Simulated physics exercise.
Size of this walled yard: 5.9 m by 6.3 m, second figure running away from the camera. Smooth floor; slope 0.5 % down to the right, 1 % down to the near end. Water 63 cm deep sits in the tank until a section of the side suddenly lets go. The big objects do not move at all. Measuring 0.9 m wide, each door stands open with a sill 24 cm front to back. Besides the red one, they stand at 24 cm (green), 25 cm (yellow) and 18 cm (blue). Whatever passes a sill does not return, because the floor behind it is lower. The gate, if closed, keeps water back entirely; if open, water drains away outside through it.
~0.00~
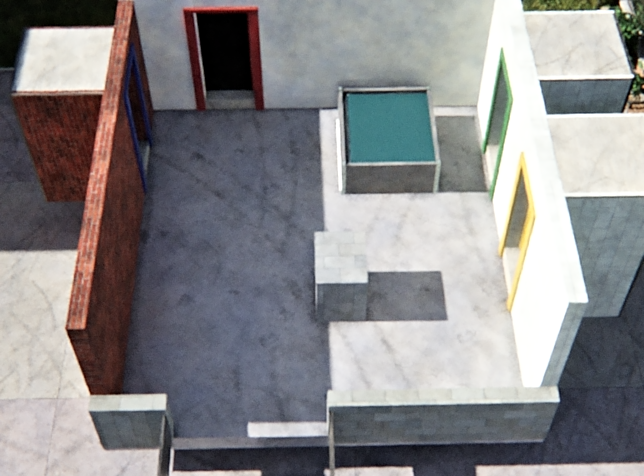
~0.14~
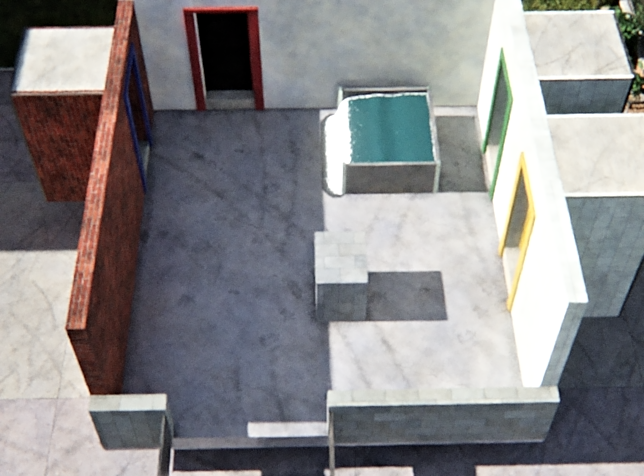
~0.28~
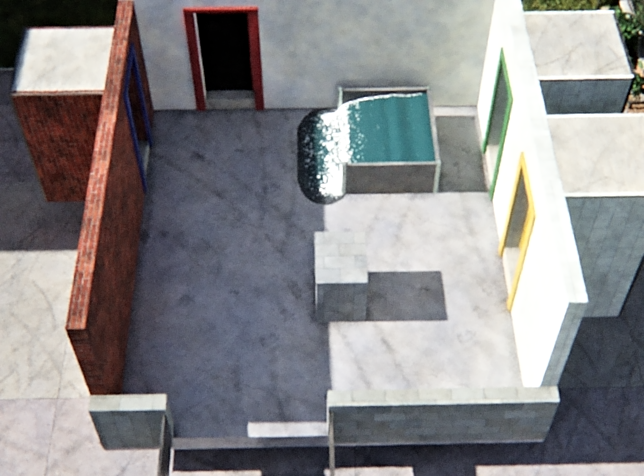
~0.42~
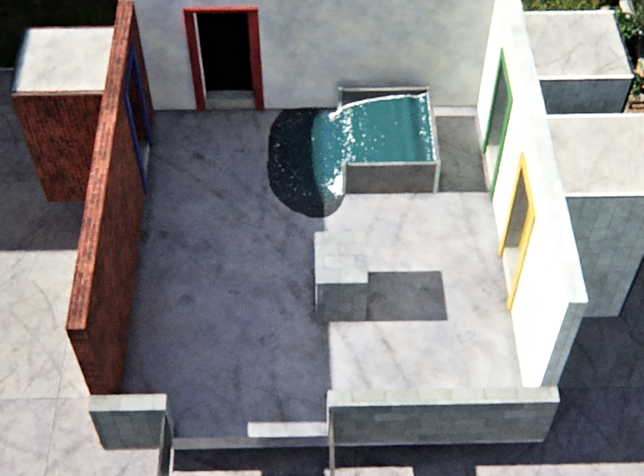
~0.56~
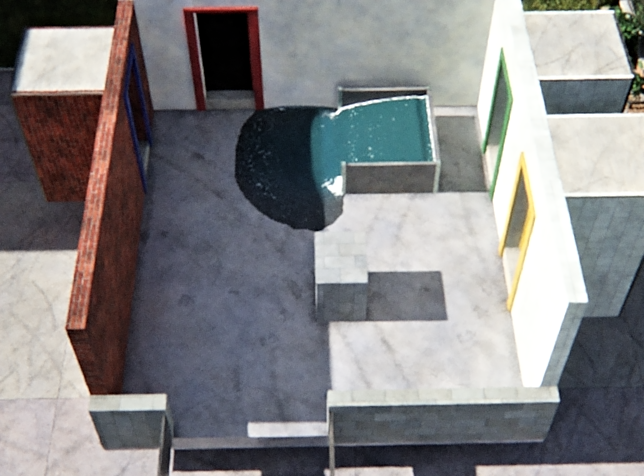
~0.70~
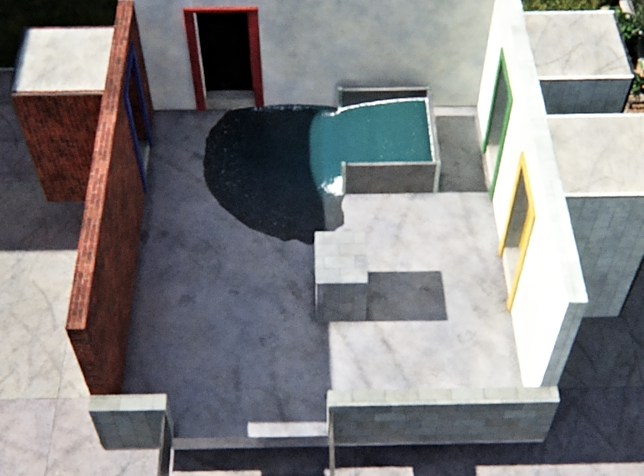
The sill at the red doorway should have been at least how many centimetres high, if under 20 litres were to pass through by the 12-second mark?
At least some 8.5 cm.
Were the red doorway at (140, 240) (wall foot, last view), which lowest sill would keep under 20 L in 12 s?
Around 12.0 cm would do it.
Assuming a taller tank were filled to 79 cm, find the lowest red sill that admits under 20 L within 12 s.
Roughly 11.0 centimetres would do it.
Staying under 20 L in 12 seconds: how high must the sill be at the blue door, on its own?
Blue - roughly 23 cm.
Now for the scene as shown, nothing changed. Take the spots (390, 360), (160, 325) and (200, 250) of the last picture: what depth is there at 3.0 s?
Respectively 0 cm, 9 cm and 6 cm.
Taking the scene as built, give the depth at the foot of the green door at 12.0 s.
It works out to about 1.0 centimetres deep.
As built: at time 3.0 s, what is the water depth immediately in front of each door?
Red door 12 cm, green door 0 cm, yellow door 0 cm, blue door 21 cm.
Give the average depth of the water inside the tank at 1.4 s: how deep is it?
Around 25 cm deep on average.
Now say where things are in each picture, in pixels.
The tank at (388, 128) is whole and still, 63 cm deep; the red door at (227, 67) is dry, in the first frame.
Water pours out at (343, 147) and has run 0.3 m, to (329, 190); about 8 cm deep outside, 63 cm at the back, in the second frame.
The gap is at (343, 148), the front 0.7 m out at (304, 185); the back of the tank holds 62 cm, in the third frame.
The gap is at (343, 148), the front 1.2 m out at (273, 175); the back of the tank holds 55 cm, in the fourth frame.
The front is at (241, 178), 1.8 m from the gap at (343, 149); 4.0 m2 of floor is wet, 54 cm left at the back, in the fifth frame.
The gap is at (343, 149), the front 2.3 m out at (210, 178); the back of the tank holds 51 cm; 0.1 m in a straight line remain to the red door at (227, 67), in the sixth frame.
After 1.4 s water covers 30 % of the floor, deepest (36 cm) near (153, 123); 13 cm at the red door, 0 litres in over its 23 cm sill.
After 3.0 s water covers 40 % of the floor, deepest (22 cm) near (149, 161); 12 cm at the red door, 0 litres in over its 23 cm sill.
After 12.0 s water covers 65 % of the floor, deepest (6 cm) near (508, 417); 0 cm at the red door, 0 litres in over its 23 cm sill.
At the red door as built, the water arrived by 0.8 s and peaked near 13 cm at 3.6 s.
With a sill of 7 cm, 33 litres would have come in within the 12 s; with 10.5 cm, 8 litres. So under 20 litres takes about 8.5 cm.
